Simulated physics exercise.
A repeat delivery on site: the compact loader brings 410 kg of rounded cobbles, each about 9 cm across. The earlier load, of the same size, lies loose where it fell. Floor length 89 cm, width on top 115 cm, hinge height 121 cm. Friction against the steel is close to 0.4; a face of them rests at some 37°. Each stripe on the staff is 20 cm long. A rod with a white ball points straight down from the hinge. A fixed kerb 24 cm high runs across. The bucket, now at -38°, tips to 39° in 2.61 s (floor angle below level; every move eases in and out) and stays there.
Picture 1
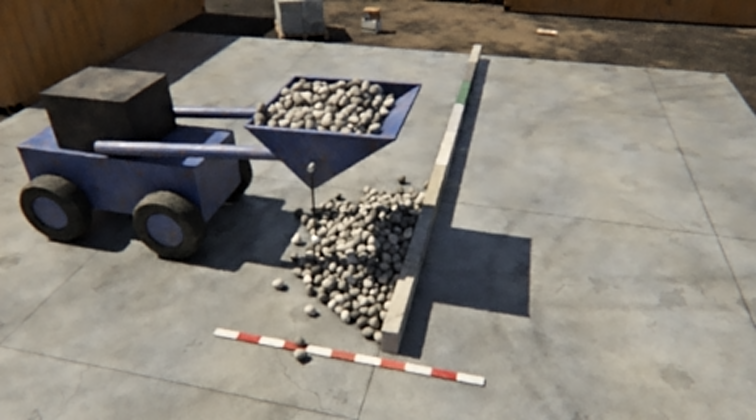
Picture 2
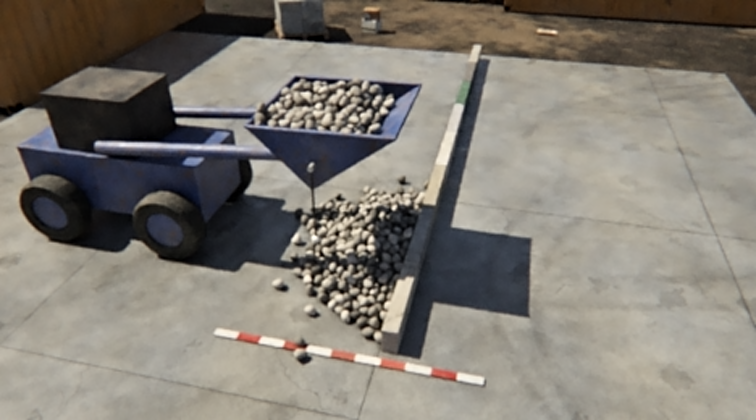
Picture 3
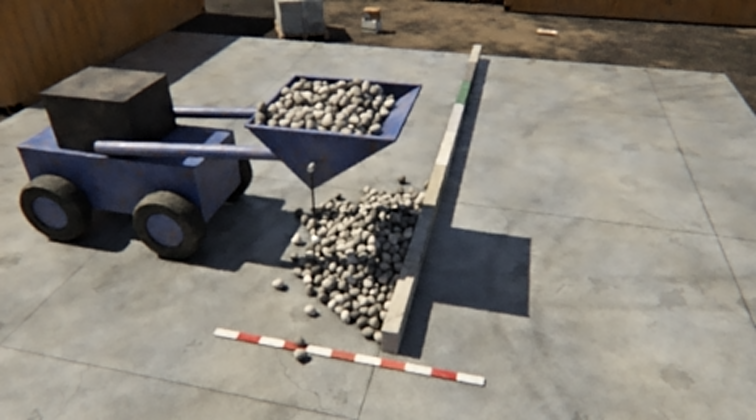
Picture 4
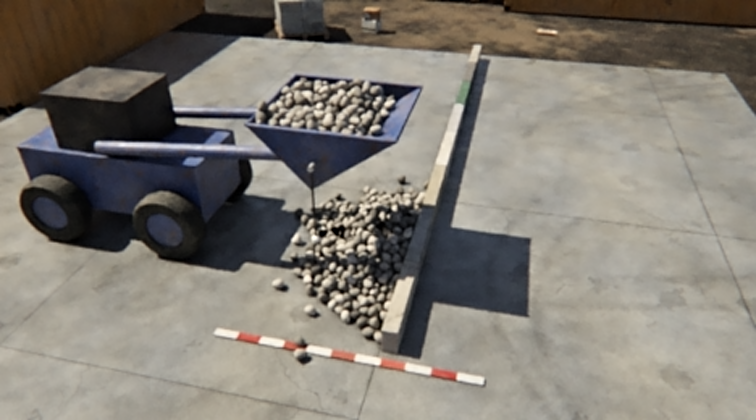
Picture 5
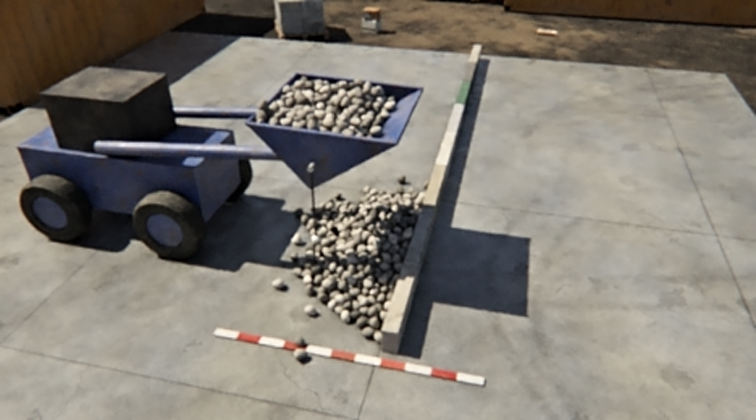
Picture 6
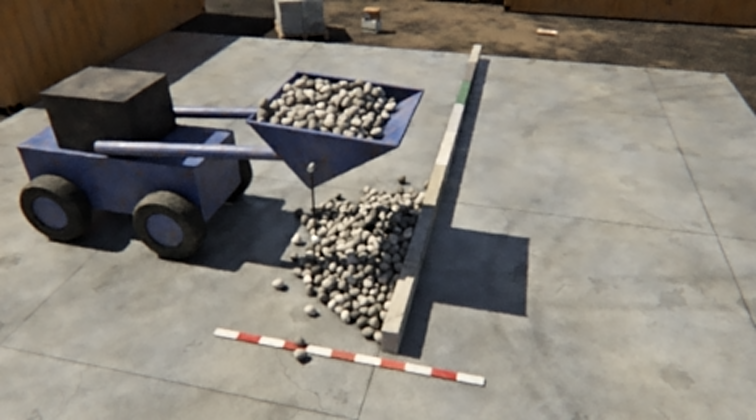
At first, a blue four-wheeled loader holds a raised bucket full of rounded stones above a loose pile of similar stones lying against a long kerb. The bucket barely moves, then its lip dips very slightly to the right, while its load, the pile and the loader's body stay in place.
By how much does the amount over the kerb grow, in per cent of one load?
Close to 62 parts in a hundred.
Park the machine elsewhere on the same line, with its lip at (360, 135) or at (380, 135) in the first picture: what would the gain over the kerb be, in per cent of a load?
Near 15 per cent from the first place, 40 from the second.
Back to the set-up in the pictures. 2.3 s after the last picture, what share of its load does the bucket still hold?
It holds some 5 per cent.
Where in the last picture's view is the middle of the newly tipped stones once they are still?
Near (443, 251).
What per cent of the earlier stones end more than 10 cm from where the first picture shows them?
About 0 per cent.
Then, 1.6 s after the last picture the floor is at 27°; in per cent of one load, 85 in the bucket, 113 on this side of the kerb, 1 over the kerb; the foremost stones are at (430, 233).
Then, 2.3 s after the last picture the floor is at 39°; in per cent of one load, 7 in the bucket, 146 on this side of the kerb, 47 over the kerb; the foremost stones are at (536, 270).
Then, 2.7 s after the last picture the floor is at 39°; in per cent of one load, 0 in the bucket, 141 on this side of the kerb, 59 over the kerb; the foremost stones are at (571, 281).
Then, 5.3 s after the last picture the floor is at 39°; in per cent of one load, 0 in the bucket, 138 on this side of the kerb, 62 over the kerb; the foremost stones are at (595, 286). Net gain over the kerb, 62.
